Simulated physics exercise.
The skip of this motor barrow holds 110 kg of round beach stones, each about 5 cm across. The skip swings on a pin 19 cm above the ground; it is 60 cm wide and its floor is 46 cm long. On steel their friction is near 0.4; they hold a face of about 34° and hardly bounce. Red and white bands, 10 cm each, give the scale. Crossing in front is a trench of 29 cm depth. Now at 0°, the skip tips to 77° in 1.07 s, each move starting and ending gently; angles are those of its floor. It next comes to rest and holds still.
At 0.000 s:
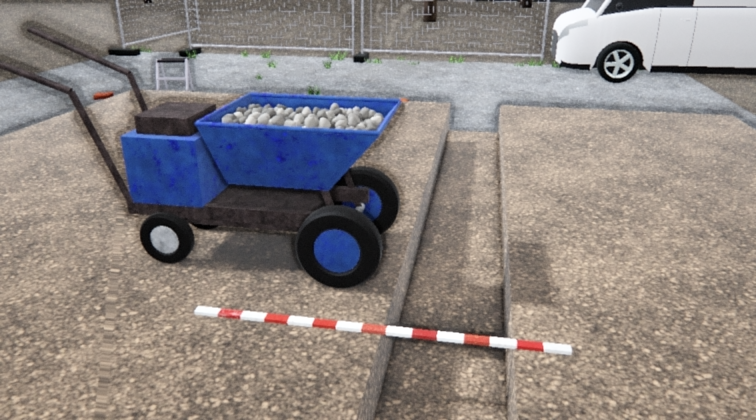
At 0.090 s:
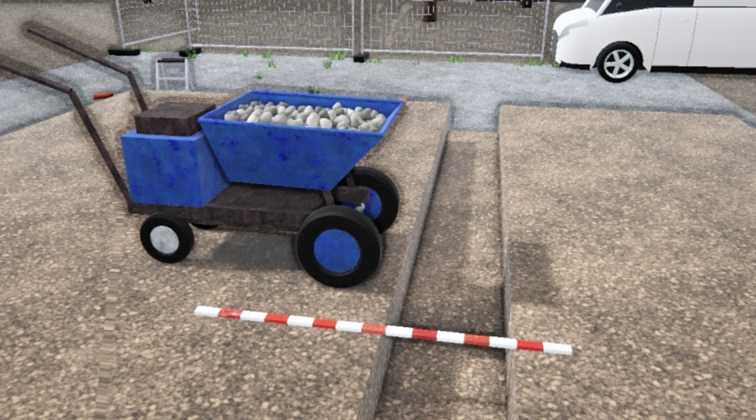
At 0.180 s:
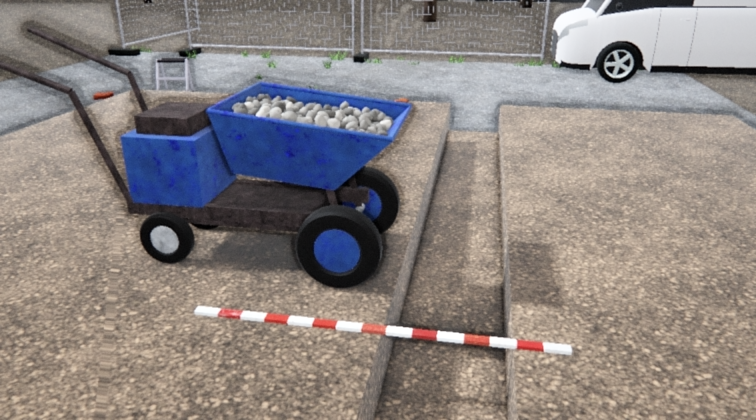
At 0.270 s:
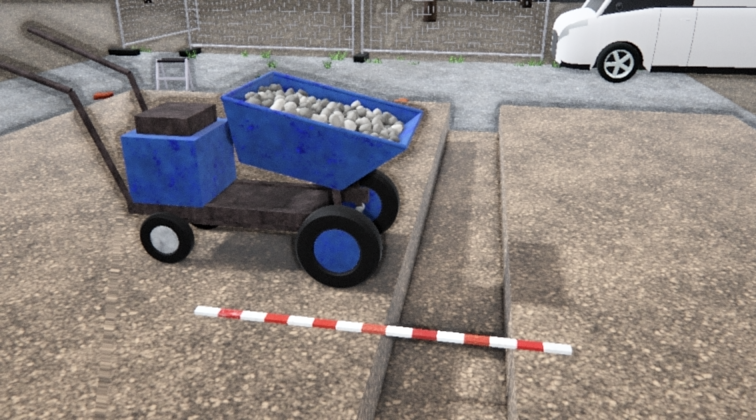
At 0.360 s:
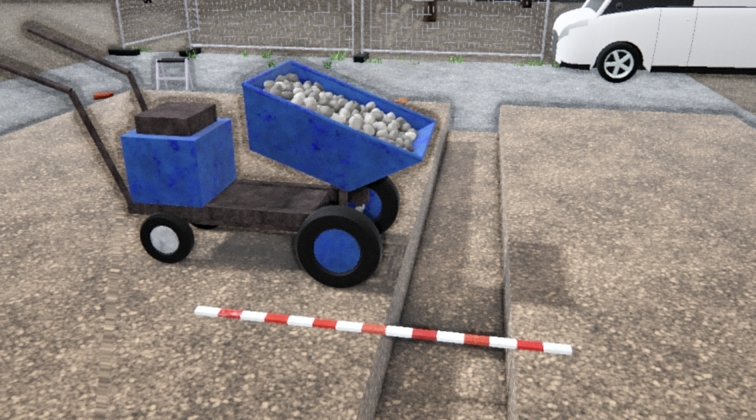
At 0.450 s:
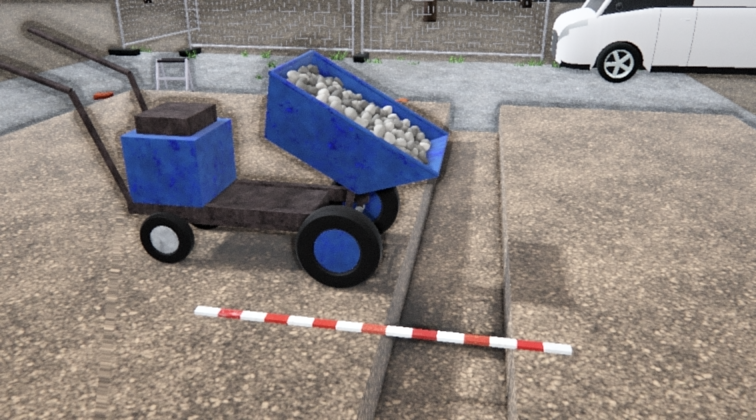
In the video, a blue skip filled with rounded grey stones gradually tilts forward to the right on a stationary wheeled barrow, its rear rising, beside a trench crossed by a red and white banded pole.
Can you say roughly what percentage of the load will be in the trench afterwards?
Roughly 52 per cent, I would say.
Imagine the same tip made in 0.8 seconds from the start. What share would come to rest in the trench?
That works out at about 45 in a hundred.
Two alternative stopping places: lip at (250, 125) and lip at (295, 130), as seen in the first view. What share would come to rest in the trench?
Some 75 and some 100 per cent, in that order.
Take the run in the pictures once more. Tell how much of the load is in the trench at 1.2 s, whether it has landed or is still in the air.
Approx. 35 % of the load.
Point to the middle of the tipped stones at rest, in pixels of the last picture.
(502, 303).
After 0.8 s the floor is at 65°; 99 % in the skip, 1 % in the trench; the foremost stones are at (483, 224).
After 1.2 s the floor is at 77°; 33 % in the skip, 33 % in the trench, 34 % past the trench; the foremost stones are at (612, 285).
After 1.5 s the floor is at 77°; 3 % in the skip, 49 % in the trench, 48 % past the trench; the foremost stones are at (730, 287).
After 3.5 s the floor is at 77°; 0 % in the skip, 52 % in the trench, 48 % past the trench; the foremost stones are past the picture's edge.
